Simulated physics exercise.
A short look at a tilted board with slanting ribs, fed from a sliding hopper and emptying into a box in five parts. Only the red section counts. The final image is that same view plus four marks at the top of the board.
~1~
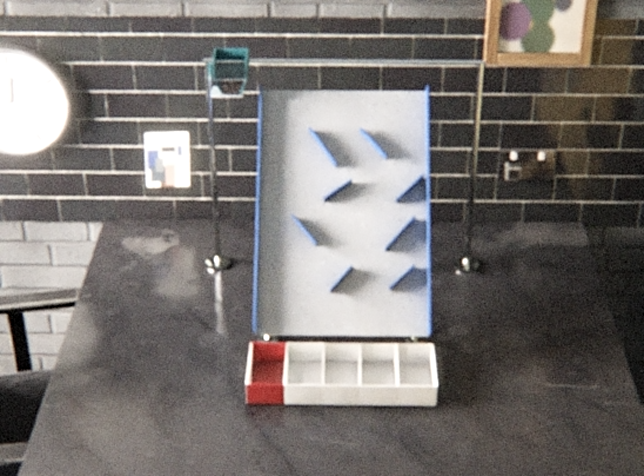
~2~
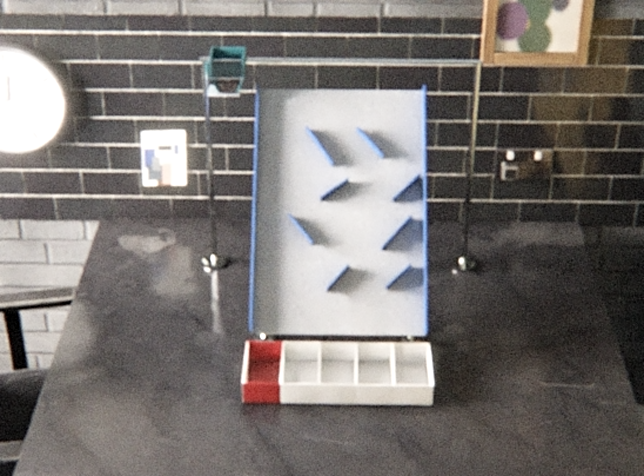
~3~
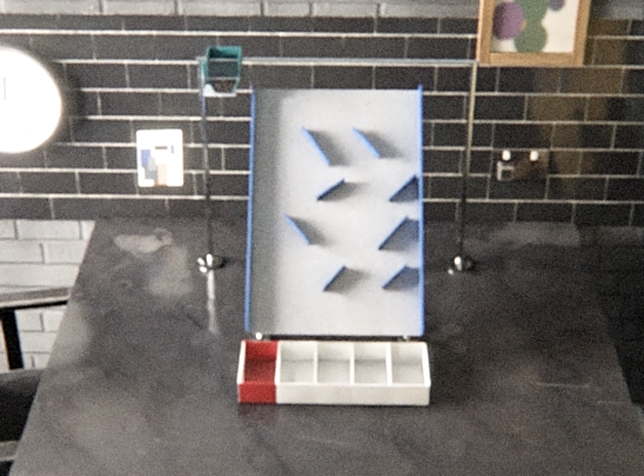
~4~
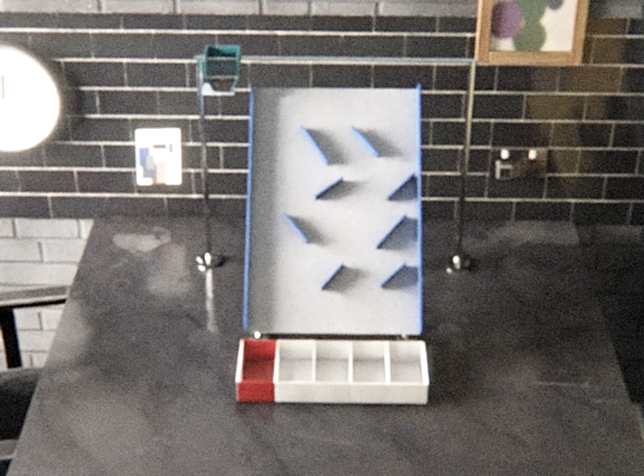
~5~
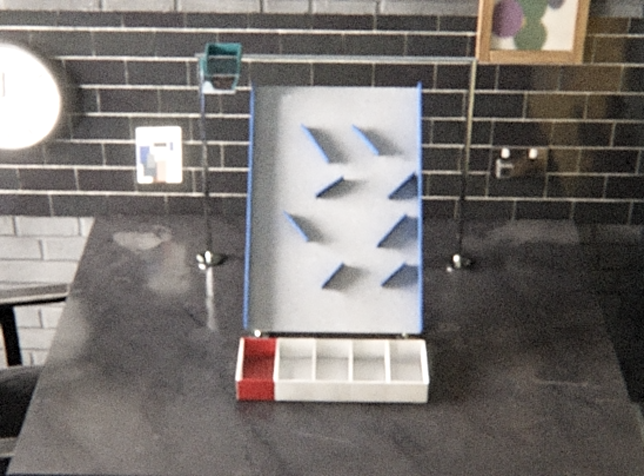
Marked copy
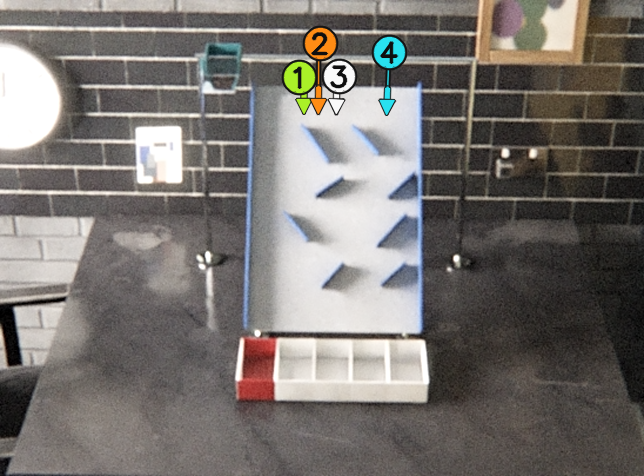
The view drifts very slightly, shifting the whole scene a touch leftward before it all but settles, seen from the front and a little above a dark tabletop against black brick. A pale tilted board with blue edges and slanting ribs stands centrally, a teal hopper at its upper left and a white five-part box with a red leftmost section below. Nothing on the table moves by itself.
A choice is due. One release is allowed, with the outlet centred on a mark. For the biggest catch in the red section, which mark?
Best: 1.
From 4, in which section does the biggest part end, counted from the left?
The third from the left.
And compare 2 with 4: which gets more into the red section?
The answer is 2.
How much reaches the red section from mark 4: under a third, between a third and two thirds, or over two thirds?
Mark 4 gives under a third.
On the marked copy, mark 1 meets the board at (304, 108); mark 2 meets the board at (318, 108); mark 3 meets the board at (336, 108); mark 4 meets the board at (386, 109).
For mark 1, roughly a third in the red section, roughly half in other sections, roughly a quarter outside the box.
For mark 2, about a tenth in the red section, roughly two thirds in other sections, about a tenth outside the box.
For mark 3, about a tenth in the red section, the larger part in other sections, about a tenth outside the box.
For mark 4, just a few in the red section, the larger part in other sections, roughly a quarter outside the box.
